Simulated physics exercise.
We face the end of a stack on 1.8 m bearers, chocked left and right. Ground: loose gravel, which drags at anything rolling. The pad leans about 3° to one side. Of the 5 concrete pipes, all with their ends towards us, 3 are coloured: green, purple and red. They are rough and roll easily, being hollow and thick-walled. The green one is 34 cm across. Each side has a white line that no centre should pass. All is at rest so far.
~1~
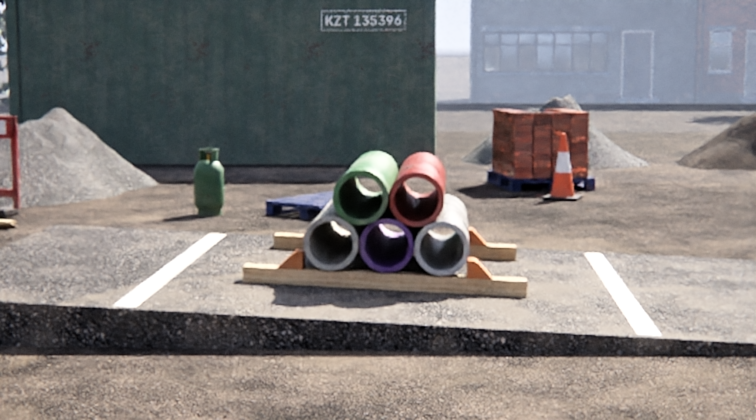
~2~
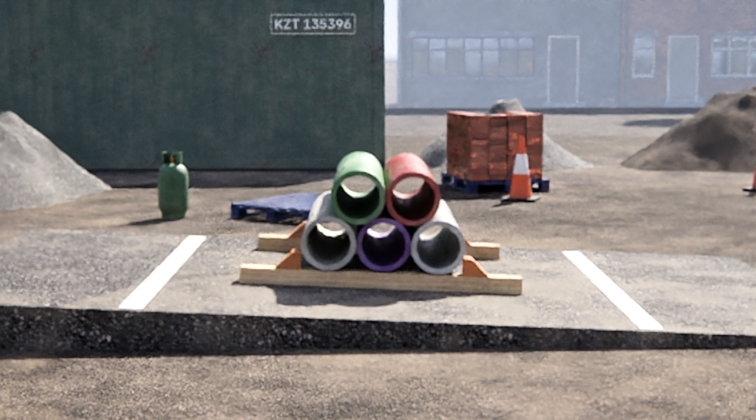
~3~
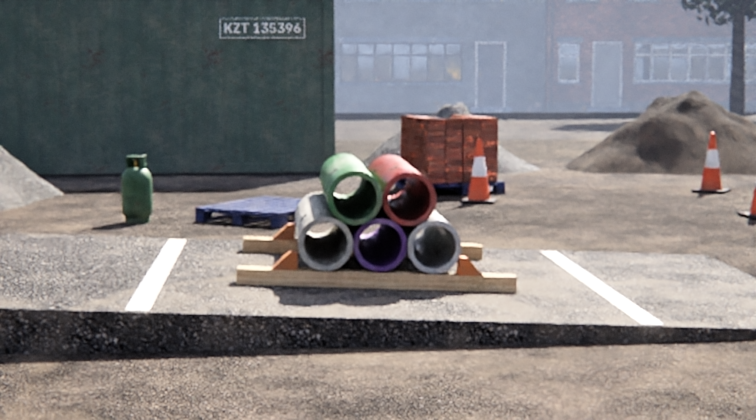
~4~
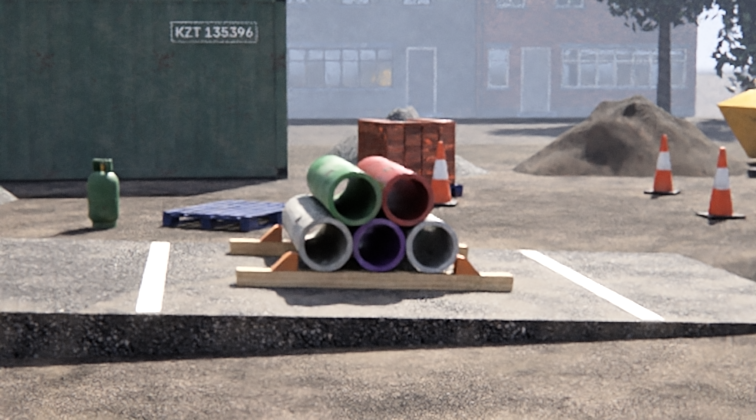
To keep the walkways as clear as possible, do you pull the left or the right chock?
The left one loses fewer.
Chock on the left freed, after 0.9 s, green is up on others, 70 cm from the bearers' left end; purple is on the bearers, 90 cm from the bearers' right end; red is up on others, 70 cm from the bearers' right end; 0 over a line so far.
Chock on the left freed, at the end, green is up on others, 70 cm from the bearers' left end; purple is on the bearers, 90 cm from the bearers' right end; red is up on others, 70 cm from the bearers' right end; 0 over a line so far.
Chock on the right freed, after 3.2 s, green is up on others, 45 cm from the bearers' right end, rolling right; purple is on the bearers, 30 cm from the bearers' right end, rolling right; red is up on others, 10 cm from the bearers' right end, rolling right; 0 over a line so far.
Chock on the right freed, at the end, green is past the right line; purple is past the right line; red is past the right line; 5 over a line so far.
